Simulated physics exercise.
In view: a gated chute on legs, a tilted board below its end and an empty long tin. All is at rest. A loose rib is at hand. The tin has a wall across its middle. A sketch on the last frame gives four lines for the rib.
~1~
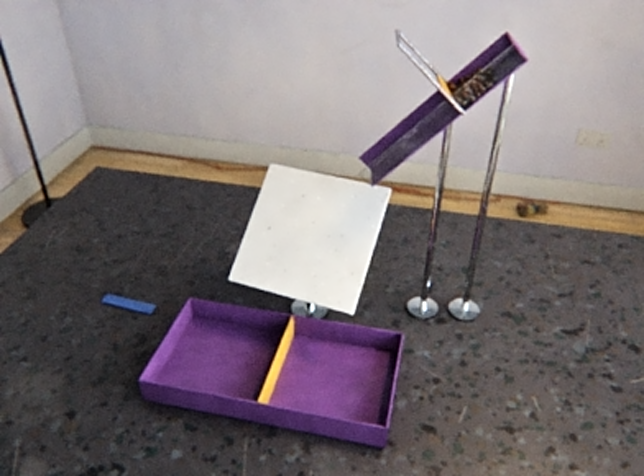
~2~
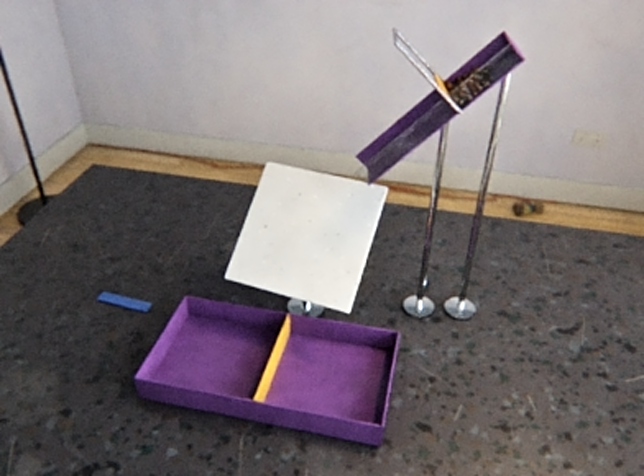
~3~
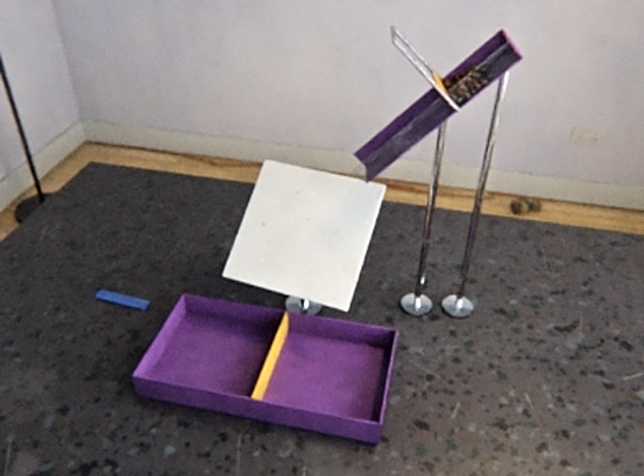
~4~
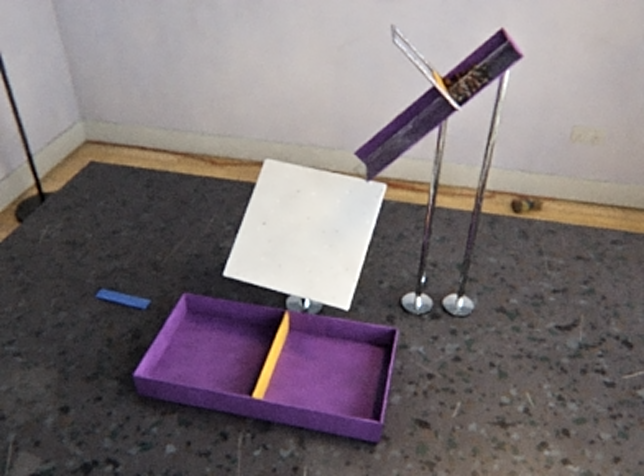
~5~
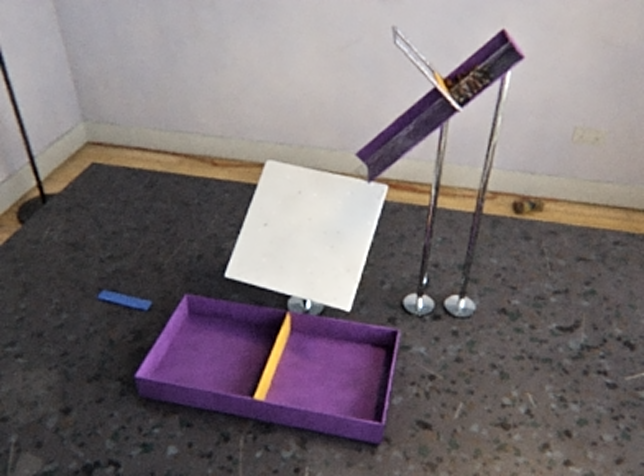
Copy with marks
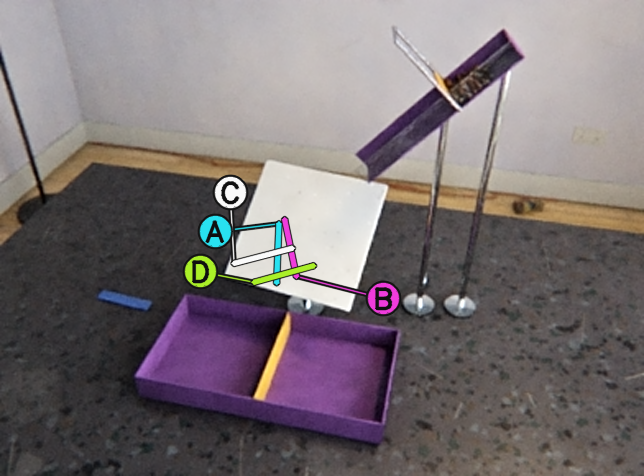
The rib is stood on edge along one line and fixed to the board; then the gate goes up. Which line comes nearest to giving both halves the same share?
A is best.
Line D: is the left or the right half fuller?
Left.
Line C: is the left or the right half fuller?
The left half.
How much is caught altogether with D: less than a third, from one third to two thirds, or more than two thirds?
It is more than two thirds.
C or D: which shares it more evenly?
The answer is C.
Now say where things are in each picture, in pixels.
Load behind the gate at (469, 86), allspice berries; lip of the chute at (372, 178), sloping fairly steeply, in the first frame.
Middle of the board at (306, 233), tilted fairly steeply; middle of its low edge at (284, 295); of its high edge at (326, 174), in the second frame.
Front corners of the tin at (133, 375) and (380, 424); front end of its middle wall at (252, 399); gate still shut at (437, 82), in the third frame.
Middle of the load at (464, 82); lip at (367, 174), in the fourth frame.
Middle of the load at (465, 83); lip at (368, 175), in the fifth frame.
On the marked copy, line A from (278, 223) to (276, 282); line B from (284, 219) to (296, 276); line C from (292, 248) to (234, 263); line D from (313, 265) to (254, 282).
Choosing A, of what is caught, about a third in the left half, about two thirds in the right.
Choosing B, of what is caught, a small part in the left half, nearly all in the right.
Choosing C, of what is caught, most in the left half, about a quarter in the right.
Choosing D, of what is caught, nearly all in the left half, a stray few in the right.
